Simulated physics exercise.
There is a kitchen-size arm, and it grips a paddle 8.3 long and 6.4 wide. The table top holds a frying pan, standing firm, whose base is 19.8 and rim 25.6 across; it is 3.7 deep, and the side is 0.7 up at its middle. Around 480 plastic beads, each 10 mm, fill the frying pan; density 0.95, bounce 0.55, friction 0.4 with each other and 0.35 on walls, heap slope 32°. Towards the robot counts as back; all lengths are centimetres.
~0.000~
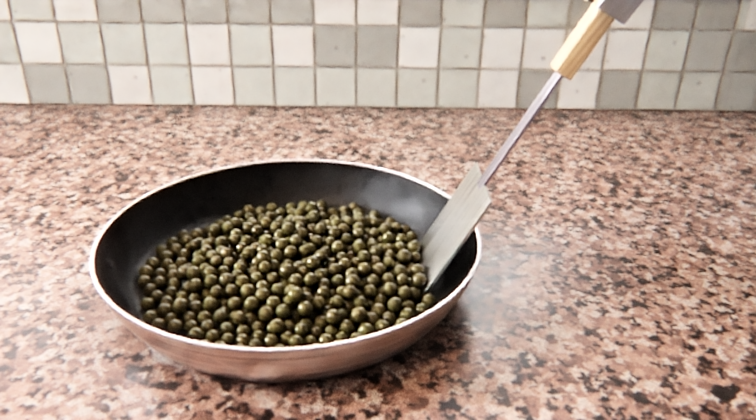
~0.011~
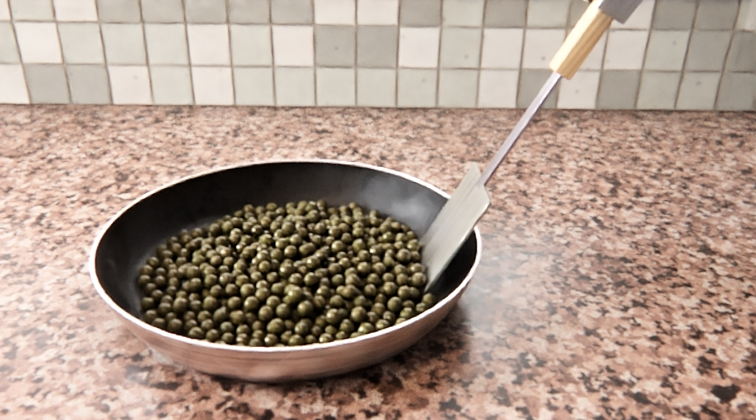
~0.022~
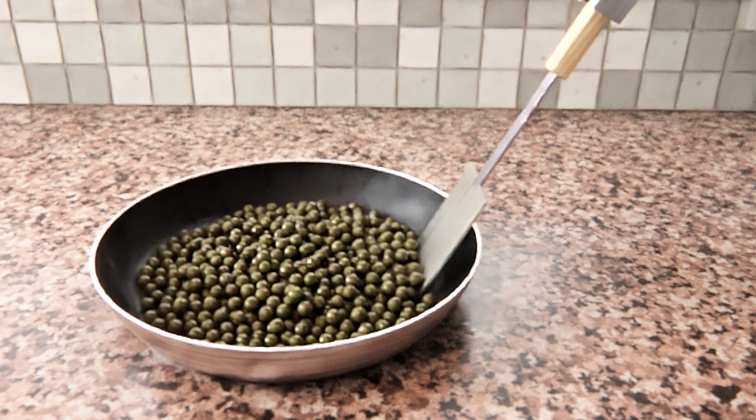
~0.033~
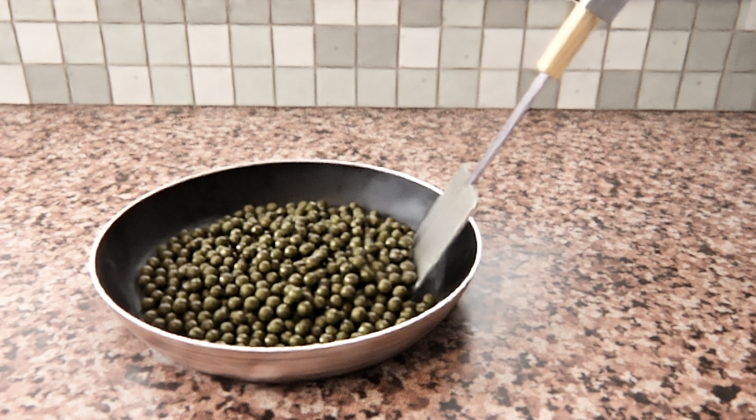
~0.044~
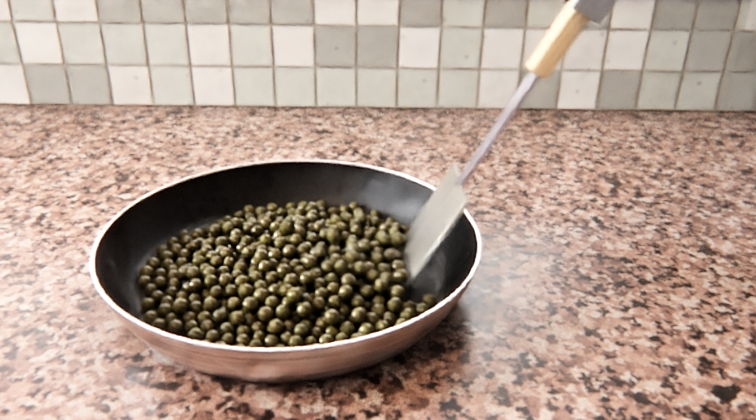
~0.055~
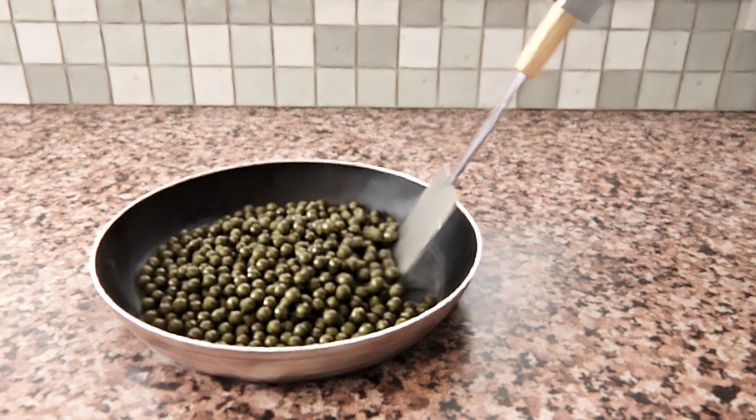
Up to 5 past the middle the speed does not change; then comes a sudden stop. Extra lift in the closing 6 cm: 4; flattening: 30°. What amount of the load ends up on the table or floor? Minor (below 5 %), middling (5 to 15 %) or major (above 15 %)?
Minor.
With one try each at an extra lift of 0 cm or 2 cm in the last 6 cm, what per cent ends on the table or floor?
Some 0 and 0 per cent.
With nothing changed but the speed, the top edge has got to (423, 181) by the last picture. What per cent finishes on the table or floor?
Some 10 percent.
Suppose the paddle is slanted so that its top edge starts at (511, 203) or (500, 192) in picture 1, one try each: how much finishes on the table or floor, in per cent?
Around 0 per cent, then around 0 per cent.
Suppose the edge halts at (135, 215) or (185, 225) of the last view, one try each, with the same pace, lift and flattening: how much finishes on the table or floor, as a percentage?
About 10 and 0 per cent.
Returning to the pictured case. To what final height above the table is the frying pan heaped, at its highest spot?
It reaches about 3.5 cm.
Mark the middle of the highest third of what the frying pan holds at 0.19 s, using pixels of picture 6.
I'd say close to (252, 258).
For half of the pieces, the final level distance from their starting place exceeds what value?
The value is roughly 2 cm.
After 0.12 s, sloping 61°, highest piece 4 above the table; 481 in the frying pan.
After 0.19 s, sloping 48°, highest piece 5 above the table; 481 in the frying pan.
After 0.42 s, sloping 31°, highest piece 3 above the table; 481 in the frying pan.
After 1.47 s, sloping 31°, highest piece 3 above the table; 481 in the frying pan.
At rest, 481 in the frying pan. That is 0 % on the table or floor.
